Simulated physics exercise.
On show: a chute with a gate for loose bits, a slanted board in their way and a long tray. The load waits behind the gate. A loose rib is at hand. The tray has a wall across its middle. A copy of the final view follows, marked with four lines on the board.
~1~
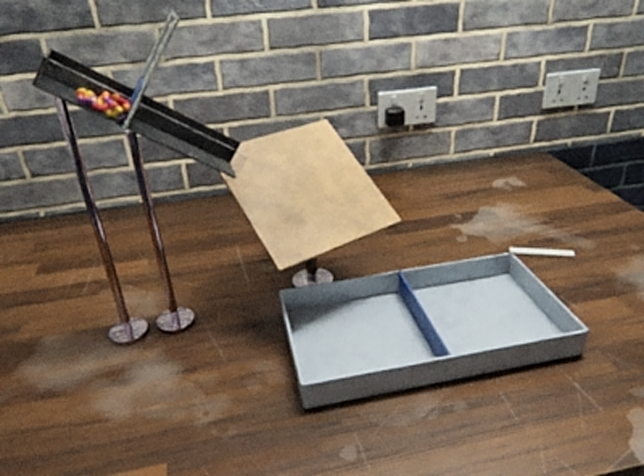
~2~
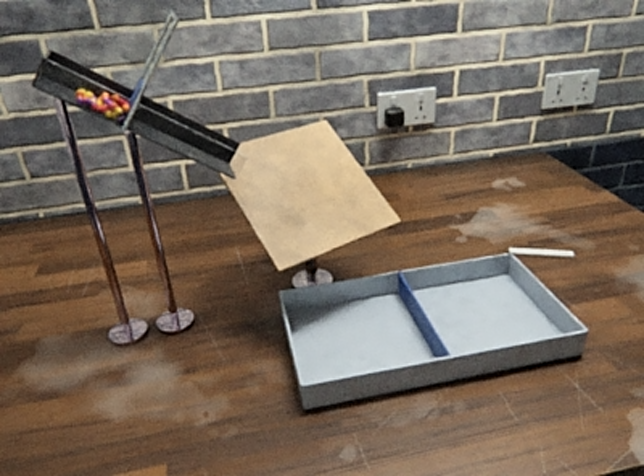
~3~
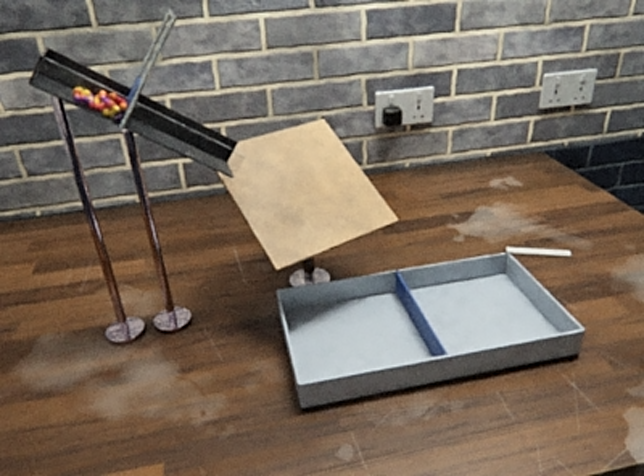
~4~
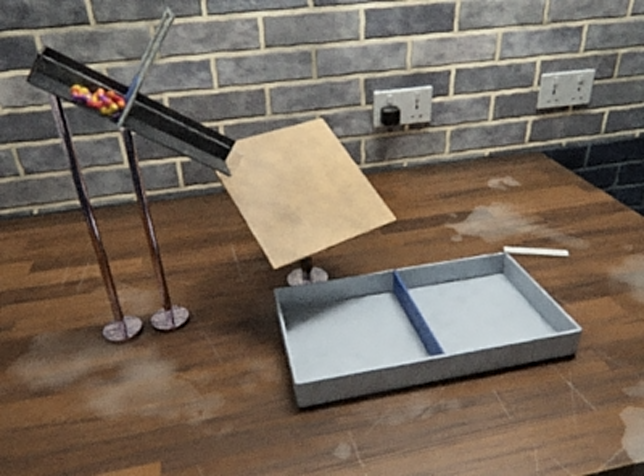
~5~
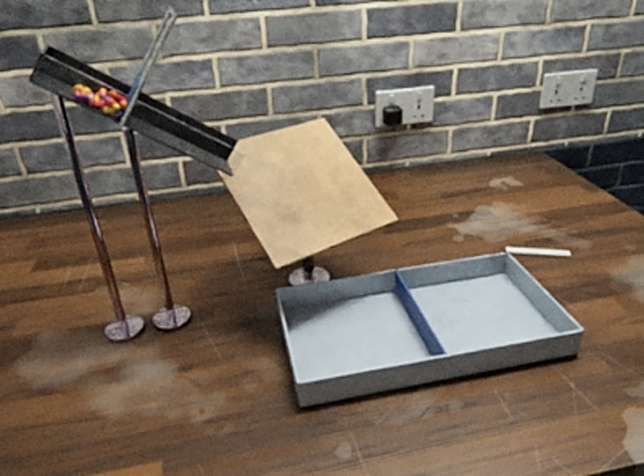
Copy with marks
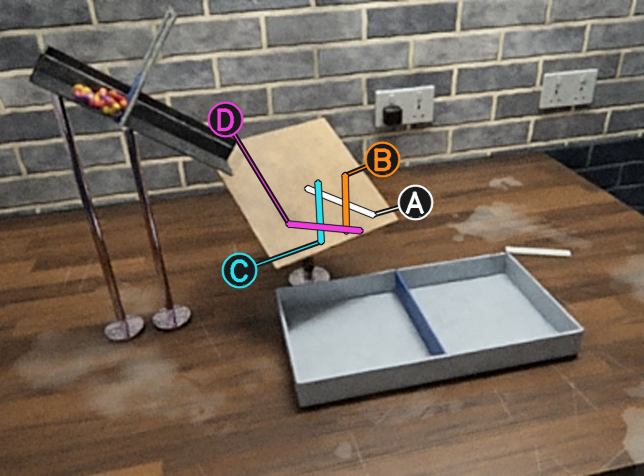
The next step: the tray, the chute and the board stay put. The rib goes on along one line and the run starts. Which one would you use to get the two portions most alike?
Best: A.
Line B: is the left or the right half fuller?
More lands on the left.
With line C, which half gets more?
Left.
On the marked copy, line A from (307, 188) to (373, 214); line B from (345, 175) to (346, 231); line C from (318, 183) to (321, 241); line D from (289, 224) to (359, 230).
For line A, of what is caught, about half in the left half, about half in the right.
For line B, of what is caught, nearly all in the left half, a small part in the right.
For line C, of what is caught, nearly all in the left half, a small part in the right.
For line D, of what is caught, a small part in the left half, nearly all in the right.
